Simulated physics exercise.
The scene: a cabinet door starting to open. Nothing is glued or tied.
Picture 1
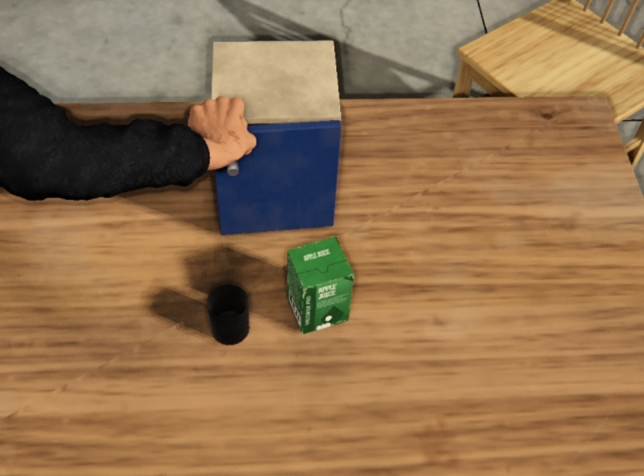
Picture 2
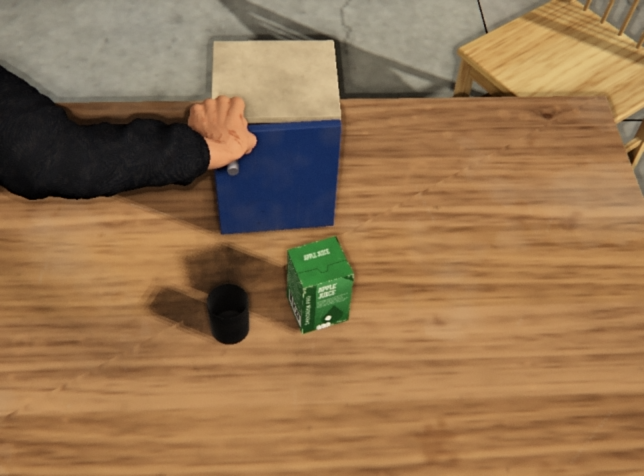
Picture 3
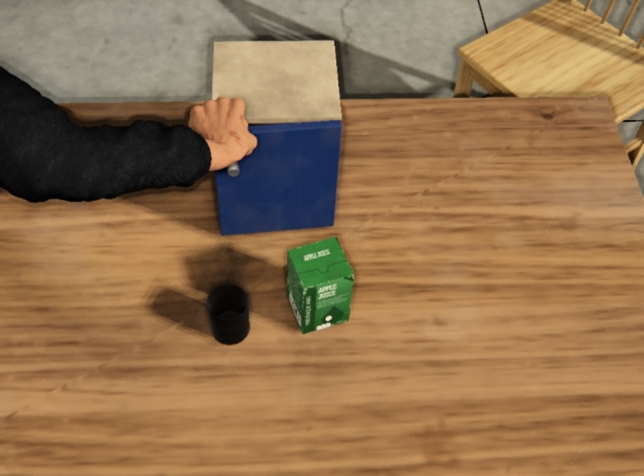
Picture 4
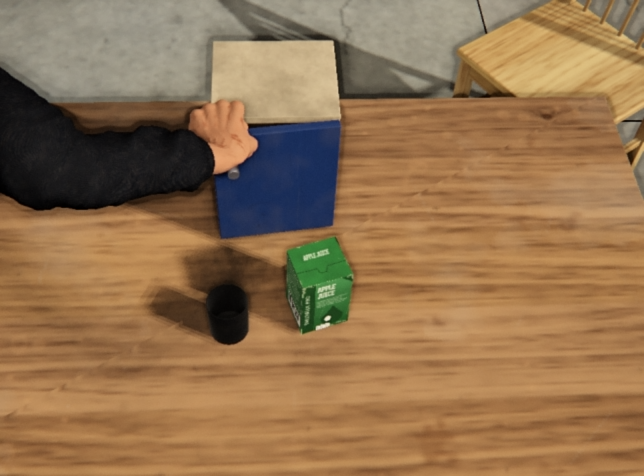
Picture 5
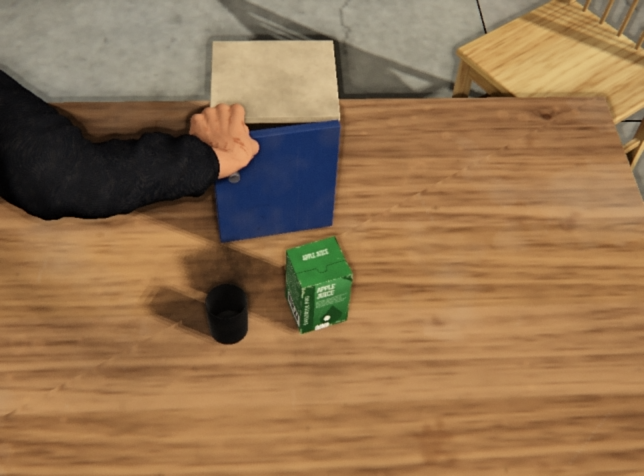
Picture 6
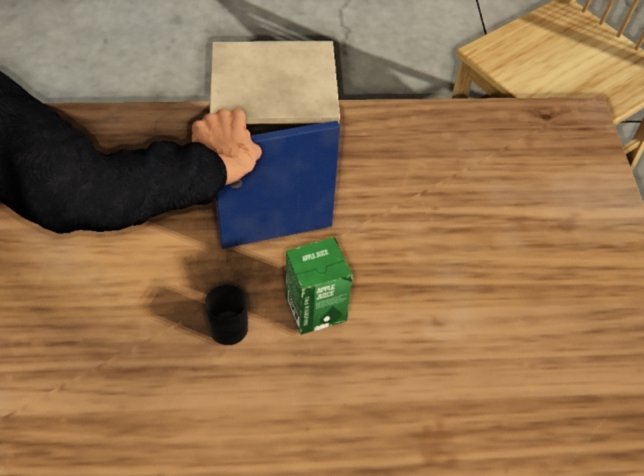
On a wooden table, a hand slowly pulls a cabinet's blue door slightly open.
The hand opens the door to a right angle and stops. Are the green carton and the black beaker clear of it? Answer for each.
Here the green carton gets knocked, the black beaker escapes contact.
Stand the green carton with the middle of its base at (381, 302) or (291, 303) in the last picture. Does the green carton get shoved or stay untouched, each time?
One after another: It stays untouched; gets knocked.
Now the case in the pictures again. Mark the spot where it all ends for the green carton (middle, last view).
Roughly at (371, 303).
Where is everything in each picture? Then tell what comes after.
Door 4° open; green carton (319, 287); black beaker (229, 315); door (277, 186), in the first frame.
Door 4° open; black beaker (229, 315); door (277, 185), in the second frame.
Door 5° open; green carton (319, 287); door (278, 186), in the third frame.
Door 7° open; black beaker (228, 315); door (277, 188), in the fourth frame.
Door 9° open; green carton (317, 287); door (277, 190), in the fifth frame.
Door 13° open; green carton (317, 287); black beaker (228, 315); door (278, 193), in the sixth frame.
Then, 1.60 s after the last picture, door 66° open; green carton moved a little near (332, 293); black beaker at rest near (228, 315).
Then, 2.00 s after the last picture, door 79° open; green carton moved about its own width near (354, 299); black beaker at rest near (228, 315).
Then, 2.22 s after the last picture, door 86° open; green carton moved about its own width near (366, 302); black beaker at rest near (228, 315).
At rest, the green carton gets shoved, near (371, 303); the black beaker stays untouched, near (228, 315).
